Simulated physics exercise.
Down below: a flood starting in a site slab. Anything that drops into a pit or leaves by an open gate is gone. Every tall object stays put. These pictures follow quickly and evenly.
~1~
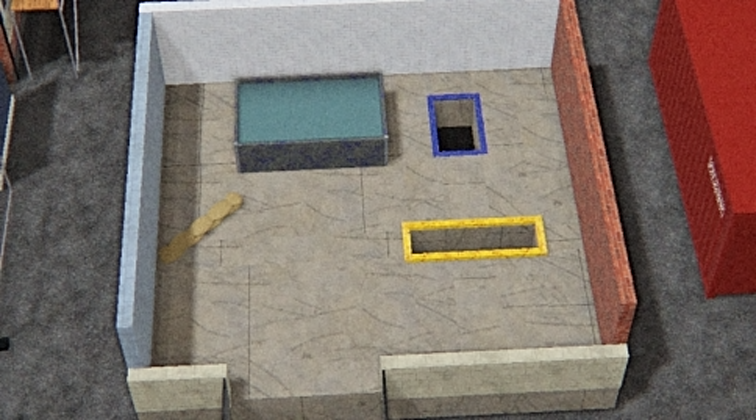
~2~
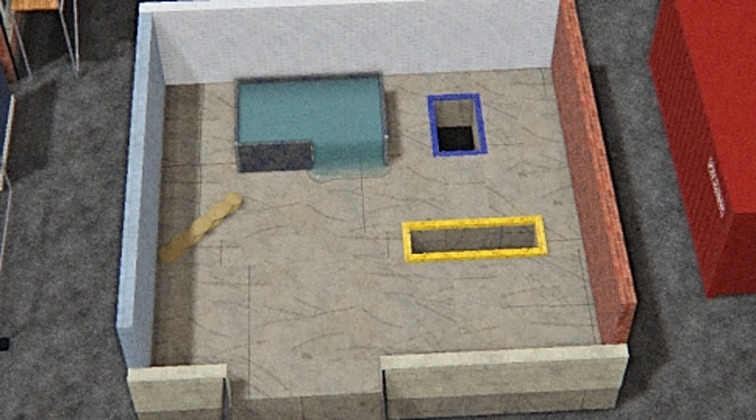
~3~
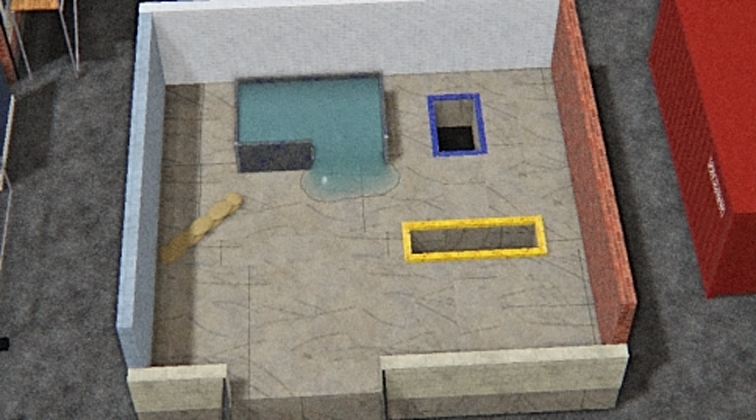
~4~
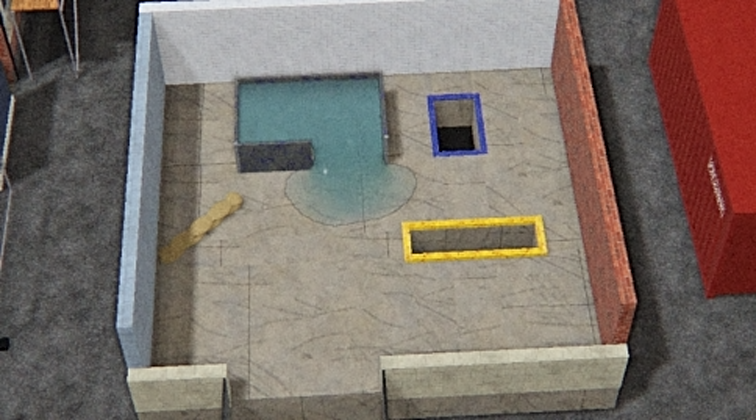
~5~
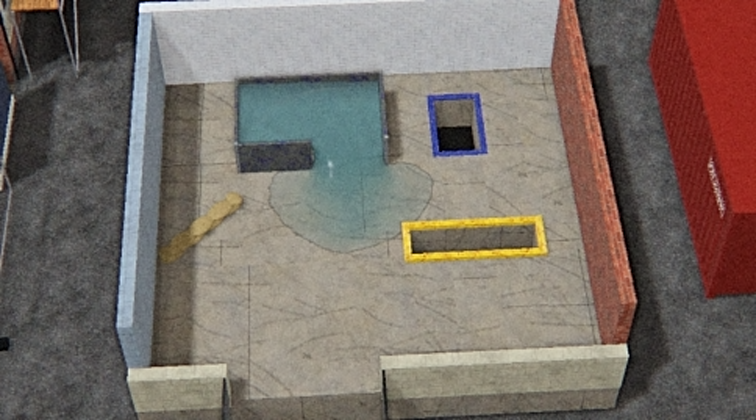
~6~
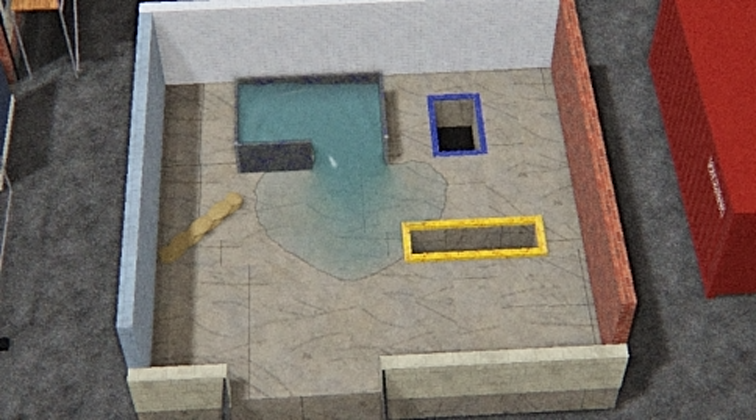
A teal-topped tank stands at the upper left of a walled concrete slab, seen from high above, with a red block outside to the right. A blue-edged opening lies right of the tank, a yellow-edged one below, and a tan strip at left. The tank's front opens on its right side and water pours out, spreading downward and sideways across the slab, while the camera stays still.
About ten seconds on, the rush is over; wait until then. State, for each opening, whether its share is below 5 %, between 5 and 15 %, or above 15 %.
The gate's share is above 15 %. The blue pit's share is below 5 %. The yellow pit's share is between 5 and 15 %.
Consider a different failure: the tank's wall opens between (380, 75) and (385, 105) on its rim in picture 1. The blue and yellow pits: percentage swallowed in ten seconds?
Blue about 50 %, yellow about 0 %.
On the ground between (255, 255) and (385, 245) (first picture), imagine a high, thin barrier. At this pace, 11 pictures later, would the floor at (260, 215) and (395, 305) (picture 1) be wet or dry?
Taking them in the order asked, the first is inundated and the second is inundated.
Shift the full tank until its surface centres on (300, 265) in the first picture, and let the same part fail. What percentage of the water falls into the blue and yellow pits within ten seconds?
I'd guess blue takes near 2 % and yellow near 0 %.
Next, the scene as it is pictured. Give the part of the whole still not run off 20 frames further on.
Roughly 80 out of every hundred parts.
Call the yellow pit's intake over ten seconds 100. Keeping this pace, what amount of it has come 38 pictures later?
Roughly 100 per cent.
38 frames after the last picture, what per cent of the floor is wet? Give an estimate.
I reckon 65 per cent or so.
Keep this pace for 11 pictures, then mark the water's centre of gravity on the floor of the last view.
My guess is about (342, 193).
A moment on, water covers 30 % of the floor; the gate 0 %, the blue pit 0 %, the yellow pit 1 %.
Next, water covers 40 % of the floor; the gate 4 %, the blue pit 0 %, the yellow pit 5 %.
Then, water covers 55 % of the floor; the gate 13 %, the blue pit 0 %, the yellow pit 7 %.
Later, water covers 65 % of the floor; the gate 25 %, the blue pit 0 %, the yellow pit 8 %.
In the end, water covers 80 % of the floor; the gate 35 %, the blue pit 2 %, the yellow pit 8 %.
